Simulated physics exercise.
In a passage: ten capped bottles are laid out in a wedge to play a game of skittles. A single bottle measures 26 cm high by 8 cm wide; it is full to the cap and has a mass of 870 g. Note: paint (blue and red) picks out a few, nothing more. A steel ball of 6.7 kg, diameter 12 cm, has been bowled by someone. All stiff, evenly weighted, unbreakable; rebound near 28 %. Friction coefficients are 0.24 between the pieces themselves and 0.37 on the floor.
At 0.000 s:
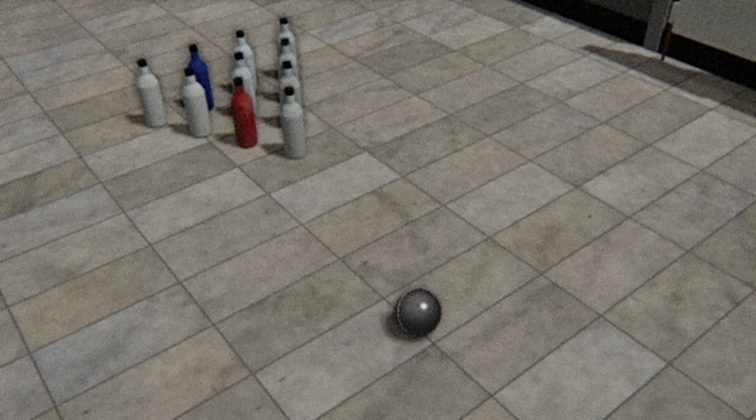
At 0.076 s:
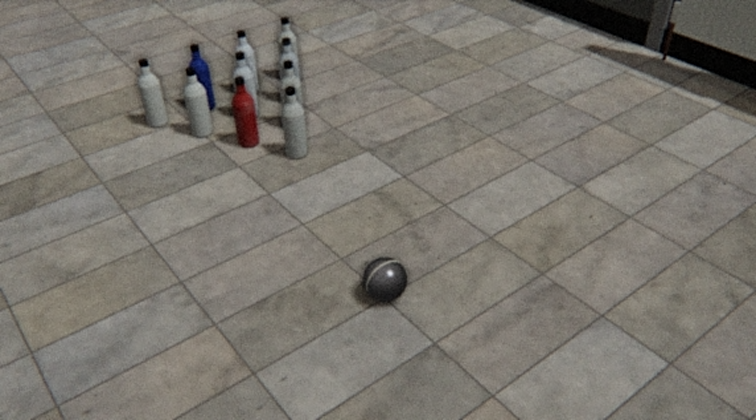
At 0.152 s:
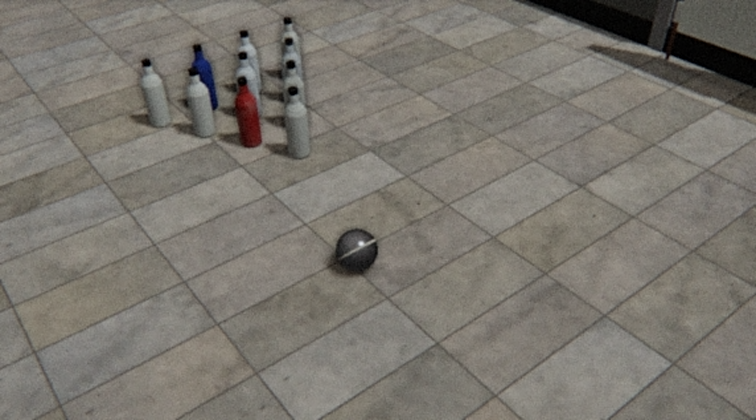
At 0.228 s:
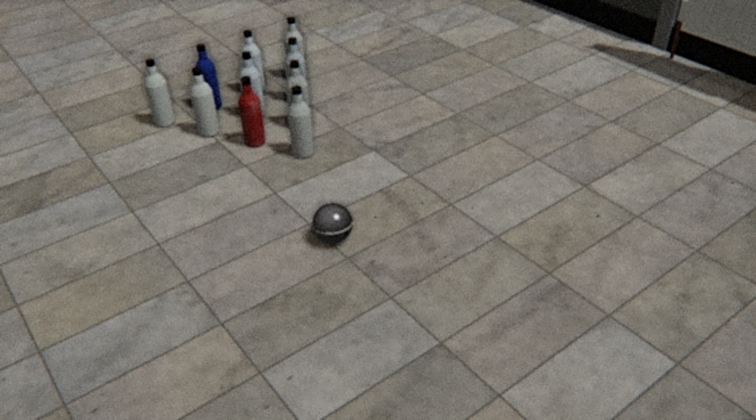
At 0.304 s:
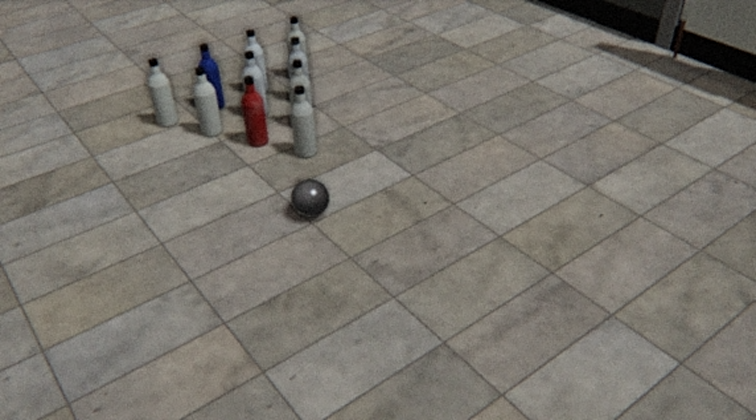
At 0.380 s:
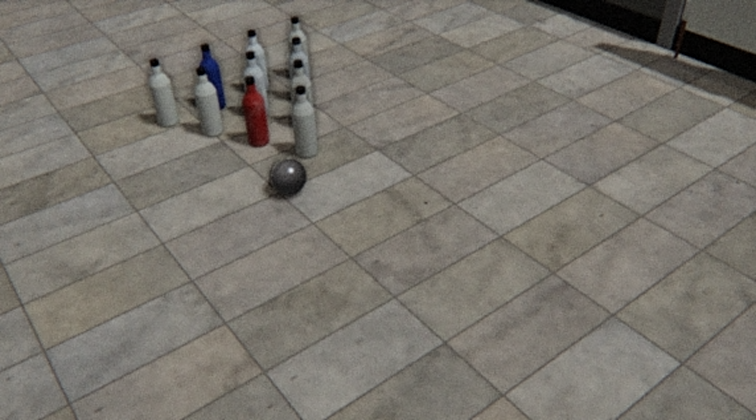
The clip opens on capped bottles grouped in a wedge on a tiled floor, most of them pale, one blue and one red, with a dark, shiny ball at lower centre. The ball rolls up and to the left across the tiles, drawing close to the front bottles, which all remain upright.
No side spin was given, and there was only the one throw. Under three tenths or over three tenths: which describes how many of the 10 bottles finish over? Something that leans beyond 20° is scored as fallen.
Finishing over: Over three tenths.
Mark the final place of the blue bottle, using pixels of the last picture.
Look near (233, 54) in the final frame.
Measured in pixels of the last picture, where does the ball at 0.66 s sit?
Near (219, 115).
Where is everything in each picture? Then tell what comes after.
In the first frame (each place is the centre of the face we see best; the camera pans a little), ball (418, 312) 88 cm before the front row; blue bottle (207, 79); red bottle (249, 115); all in place.
In the second frame, ball (385, 280) 73 cm before the front row; blue bottle (208, 78).
In the third frame, ball (357, 250) 59 cm before the front row; blue bottle (211, 78).
In the fourth frame, ball (333, 223) 44 cm before the front row; red bottle (256, 115).
In the fifth frame, ball (310, 198) 30 cm before the front row; red bottle (259, 115).
In the sixth frame, ball (288, 177) 15 cm before the front row; blue bottle (219, 78); red bottle (260, 115); all in place.
By 0.66 s, ball still moving; 1 of the 10 bottles over; red bottle tilted 7°.
By 0.92 s, ball still moving; 4 of the 10 bottles over; red bottle lying flat; blue bottle tilted 4°.
When it is over (1.6 s), ball rolling away; 5 of the 10 bottles over; red bottle lying flat; blue bottle lying flat. That is 50 per cent. In pixels of the last frame, middles, red bottle near (273, 90), blue bottle near (233, 54).
